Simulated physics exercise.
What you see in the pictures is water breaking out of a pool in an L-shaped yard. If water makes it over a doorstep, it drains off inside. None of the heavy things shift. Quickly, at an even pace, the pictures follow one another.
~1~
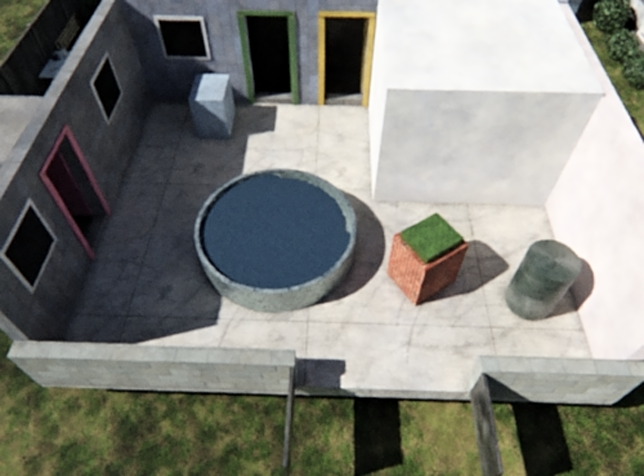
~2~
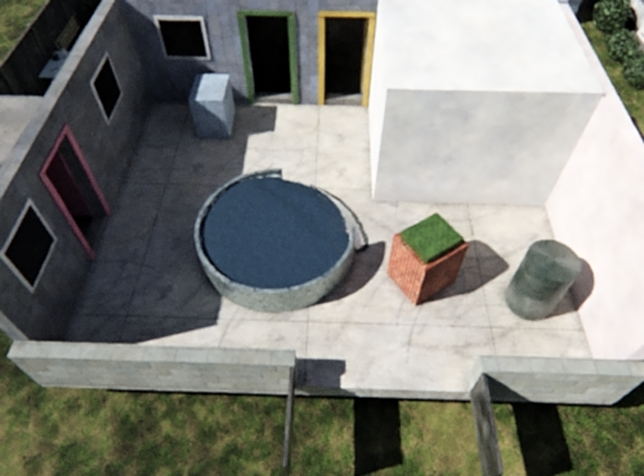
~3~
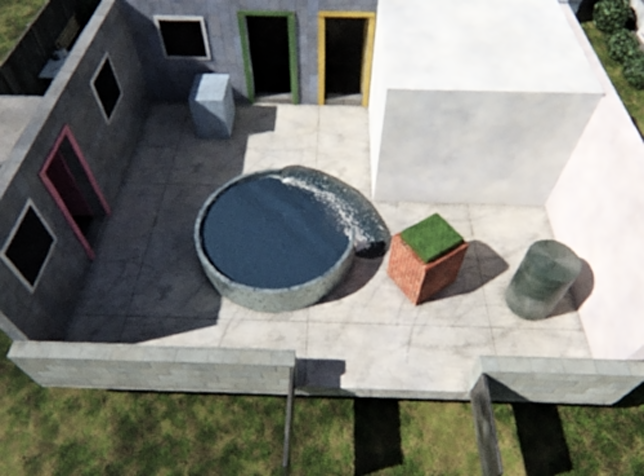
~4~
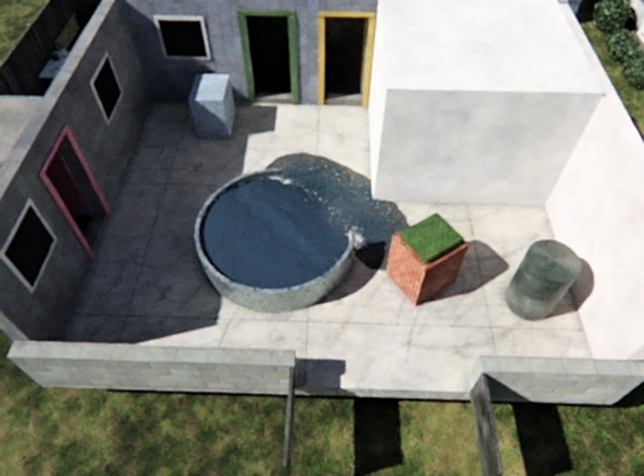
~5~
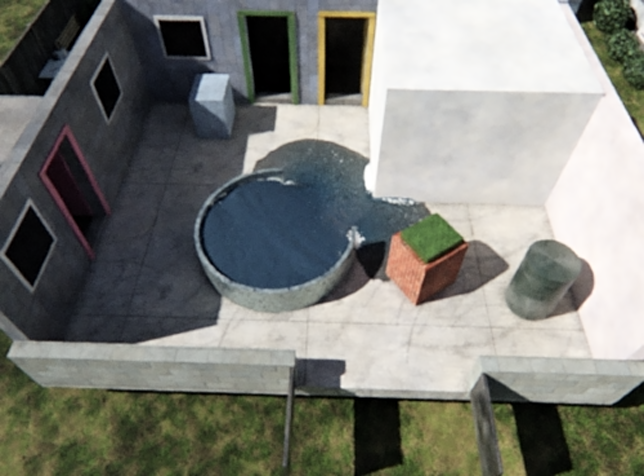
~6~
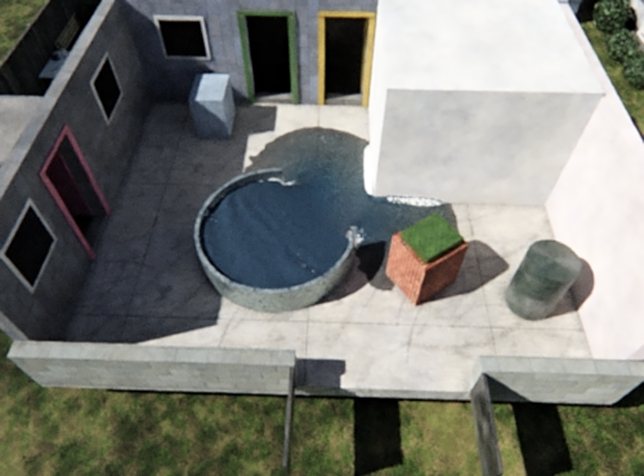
In the video, a round tank of dark water stands in a walled yard, then its far side opens and water pours out, spreading over the paved floor toward the white block and running right behind the grass-topped brick block.
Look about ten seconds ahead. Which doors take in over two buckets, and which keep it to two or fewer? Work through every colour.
The green door keeps it to two or fewer; the yellow door takes in over two; the pink door keeps it to two or fewer.
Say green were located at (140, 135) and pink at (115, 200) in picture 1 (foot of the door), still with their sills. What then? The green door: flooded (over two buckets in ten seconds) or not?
For the green door, it remains below.
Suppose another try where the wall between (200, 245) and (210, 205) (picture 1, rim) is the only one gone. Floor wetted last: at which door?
Answer: The yellow one.
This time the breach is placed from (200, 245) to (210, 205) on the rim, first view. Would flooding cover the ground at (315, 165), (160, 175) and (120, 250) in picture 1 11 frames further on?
Point by point: Unwetted; soaked; soaked.
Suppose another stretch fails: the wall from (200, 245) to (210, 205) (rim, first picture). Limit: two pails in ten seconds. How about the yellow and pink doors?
The yellow door stays below the mark and the pink door tops the mark.
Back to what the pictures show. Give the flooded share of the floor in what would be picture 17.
Roughly 30 percent, I reckon.
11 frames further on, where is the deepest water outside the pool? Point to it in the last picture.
My finger goes to (369, 111).
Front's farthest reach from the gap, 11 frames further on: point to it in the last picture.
The wet edge reaches furthest near (566, 299).
A moment on, water covers 30 % of the floor; the green door not reached, the yellow door wet at the sill, nothing in, the pink door not reached.
Next, water covers 30 % of the floor; the green door wet at the sill, nothing in, the yellow door over two buckets in, the pink door not reached.
Then, water covers 45 % of the floor; the green door wet at the sill, nothing in, the yellow door far over two buckets in, the pink door not reached.
Later, water covers 80 % of the floor; the green door wet at the sill, nothing in, the yellow door far over two buckets in, the pink door wet at the sill, nothing in.
In the end, water covers 100 % of the floor; the green door wet at the sill, nothing in, the yellow door far over two buckets in, the pink door wet at the sill, nothing in.
